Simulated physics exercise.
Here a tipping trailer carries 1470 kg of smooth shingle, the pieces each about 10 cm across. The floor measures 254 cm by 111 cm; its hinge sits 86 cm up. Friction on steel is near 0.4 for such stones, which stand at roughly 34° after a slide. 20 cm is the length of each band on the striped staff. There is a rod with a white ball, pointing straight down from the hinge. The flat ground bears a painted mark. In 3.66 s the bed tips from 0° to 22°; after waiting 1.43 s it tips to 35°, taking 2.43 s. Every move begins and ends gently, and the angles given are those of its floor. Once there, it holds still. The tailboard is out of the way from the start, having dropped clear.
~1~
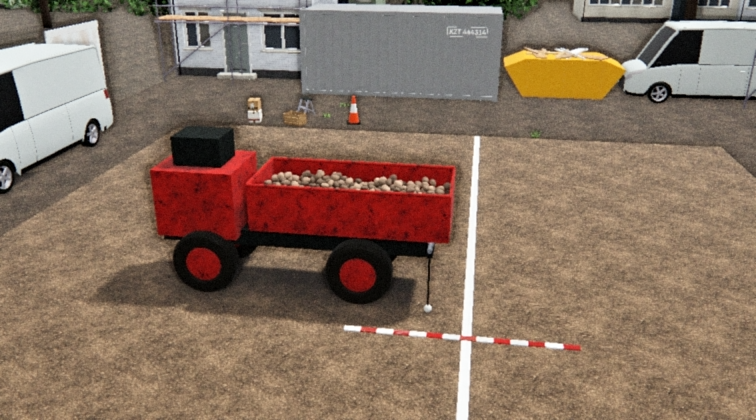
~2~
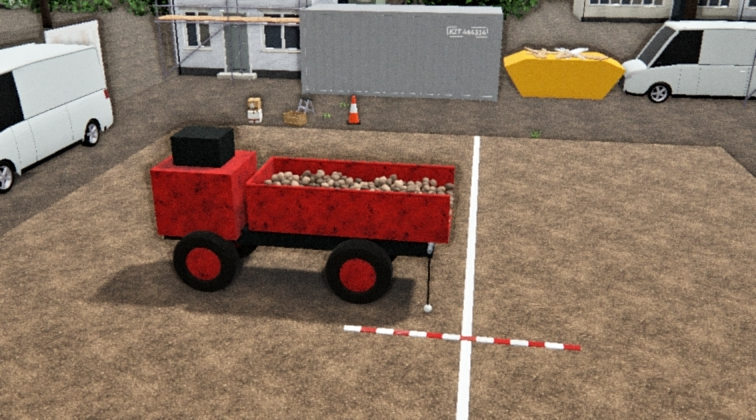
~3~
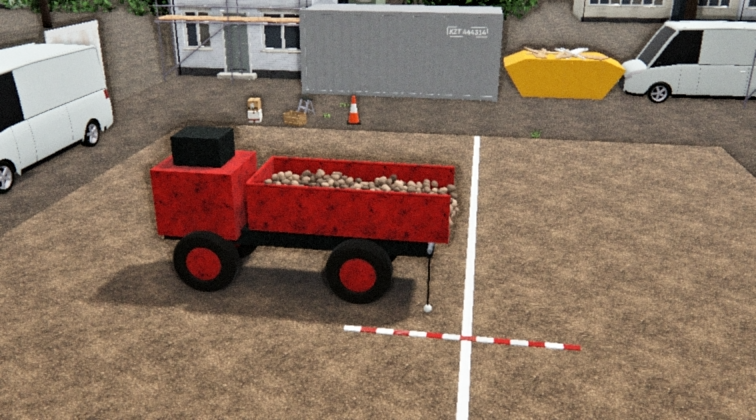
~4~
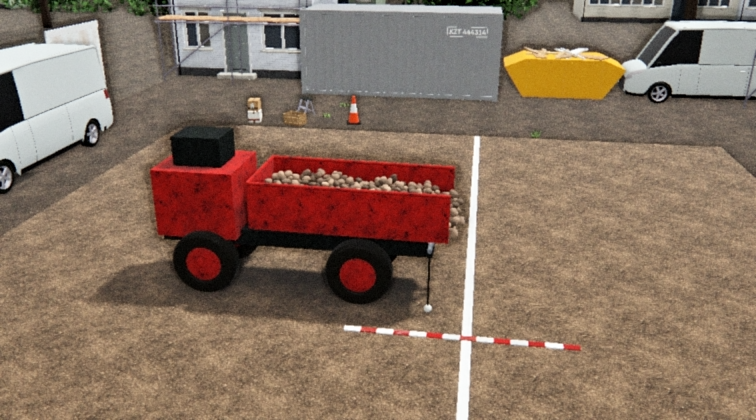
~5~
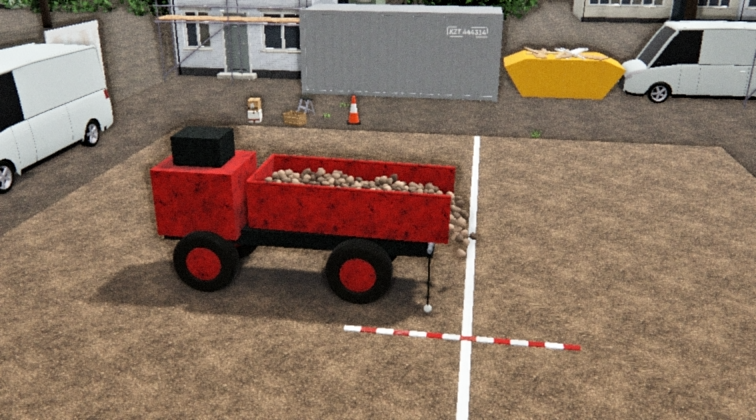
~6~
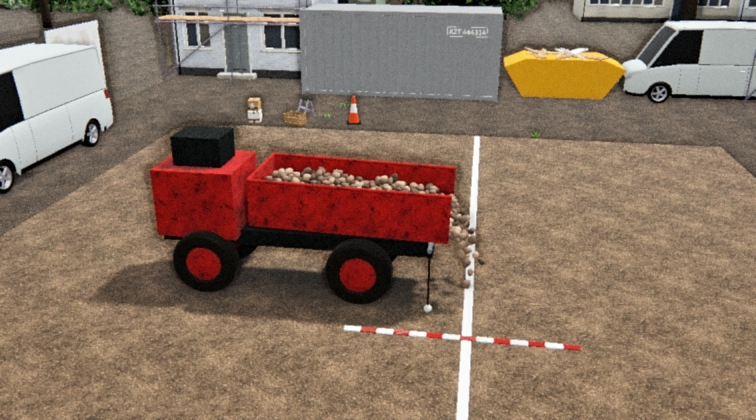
A red truck stands still while small round stones trickle from the bed's right end.
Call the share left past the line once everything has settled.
Roughly 80 per cent.
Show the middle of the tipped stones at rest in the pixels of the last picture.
(503, 285).
A little later the floor is at 19°; 76 % in the bed, 10 % short of the line, 14 % past the line; the foremost stones are at (557, 297).
Then the floor is at 22°; 46 % in the bed, 15 % short of the line, 39 % past the line; the foremost stones are at (572, 291).
Later still the floor is at 35°; 0 % in the bed, 18 % short of the line, 82 % past the line; the foremost stones are at (601, 298).
In the end the floor is at 35°; 0 % in the bed, 18 % short of the line, 82 % past the line; the foremost stones are at (601, 298).
